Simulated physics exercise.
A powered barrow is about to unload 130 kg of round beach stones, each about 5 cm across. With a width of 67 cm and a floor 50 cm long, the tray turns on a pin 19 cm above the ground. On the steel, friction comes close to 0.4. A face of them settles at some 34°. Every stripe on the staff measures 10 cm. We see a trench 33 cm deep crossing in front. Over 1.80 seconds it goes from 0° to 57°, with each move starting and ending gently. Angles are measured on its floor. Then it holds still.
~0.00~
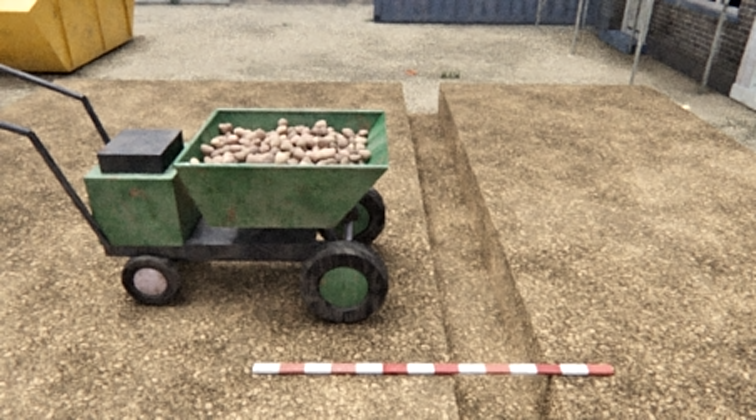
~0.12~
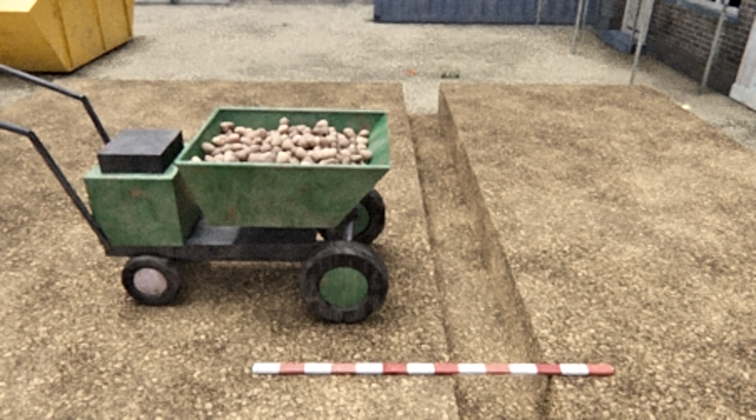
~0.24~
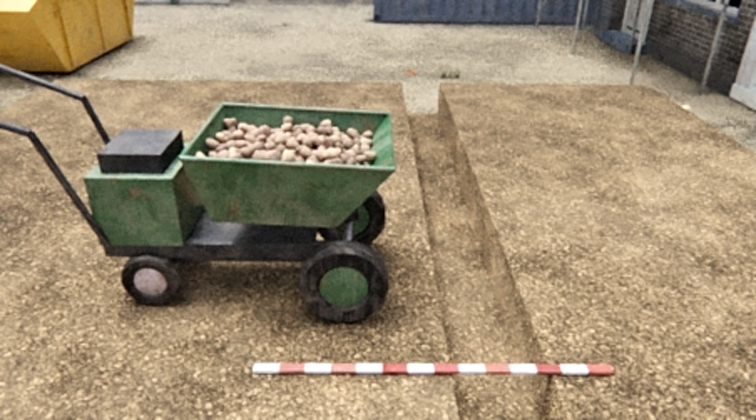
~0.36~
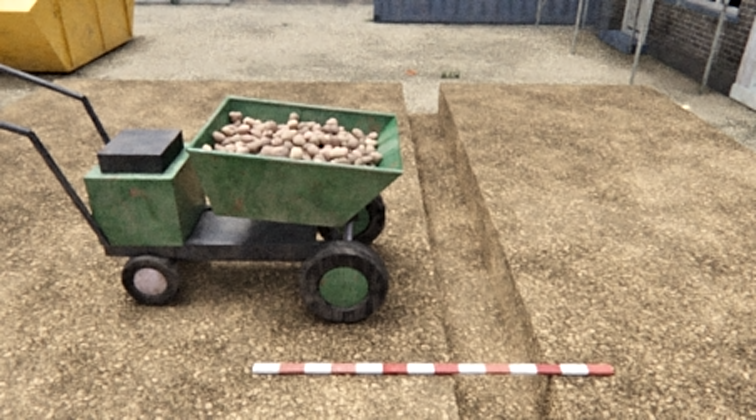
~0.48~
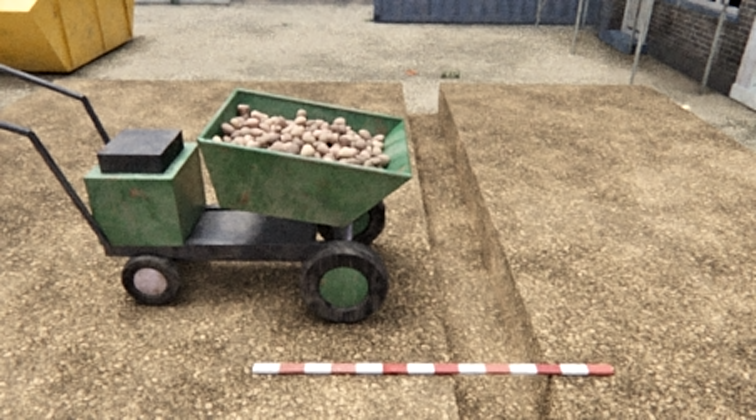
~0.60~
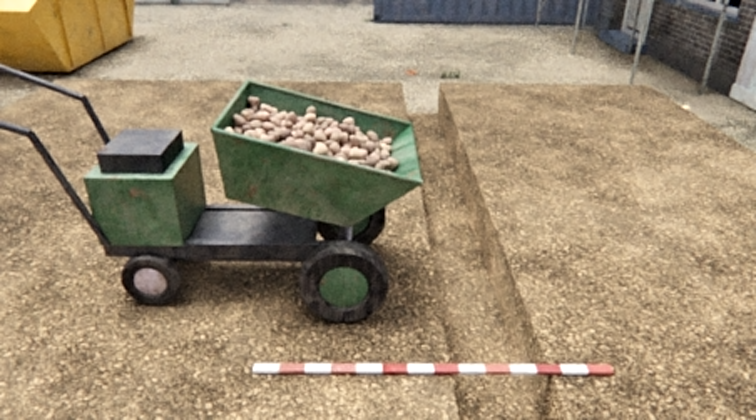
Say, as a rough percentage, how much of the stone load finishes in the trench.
Roughly 60 out of 100.
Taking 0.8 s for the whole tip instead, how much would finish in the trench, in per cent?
About 45 percent, I'd say.
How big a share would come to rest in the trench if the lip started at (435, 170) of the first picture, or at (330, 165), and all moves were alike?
Around 30% for the first place and 65% for the second.
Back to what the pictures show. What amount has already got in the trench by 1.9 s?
About 20%.
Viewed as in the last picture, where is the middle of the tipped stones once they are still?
Centre estimate: Around (482, 324).
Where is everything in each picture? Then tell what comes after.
In the first frame, lip at (388, 168), floor tilted 0°, highest stones at (284, 139).
In the second frame, lip at (389, 168), floor tilted 1°, highest stones at (284, 137); the stones move at 0.1 m/s on average.
In the third frame, the tray is at 3°, its lip at (394, 170); the top of the load is at (272, 135); the stones move at 0.2 m/s on average.
In the fourth frame, the tray is at 6°, its lip at (402, 173); the top of the load is at (261, 131); the stones move at 0.3 m/s on average.
In the fifth frame, lip at (411, 177), floor tilted 10°, highest stones at (256, 122); the stones move at 0.3 m/s on average.
In the sixth frame, lip at (422, 183), floor tilted 15°, highest stones at (261, 114); the stones move at 0.4 m/s on average.
After 1.4 s the floor is at 48°; 100 % in the tray; the foremost stones are at (465, 205).
After 1.9 s the floor is at 57°; 77 % in the tray, 21 % in the trench, 2 % past the trench; the foremost stones are at (548, 283).
After 2.2 s the floor is at 57°; 58 % in the tray, 35 % in the trench, 7 % past the trench; the foremost stones are at (593, 272).
After 4.2 s the floor is at 57°; 32 % in the tray, 60 % in the trench, 8 % past the trench; the foremost stones are at (634, 282).
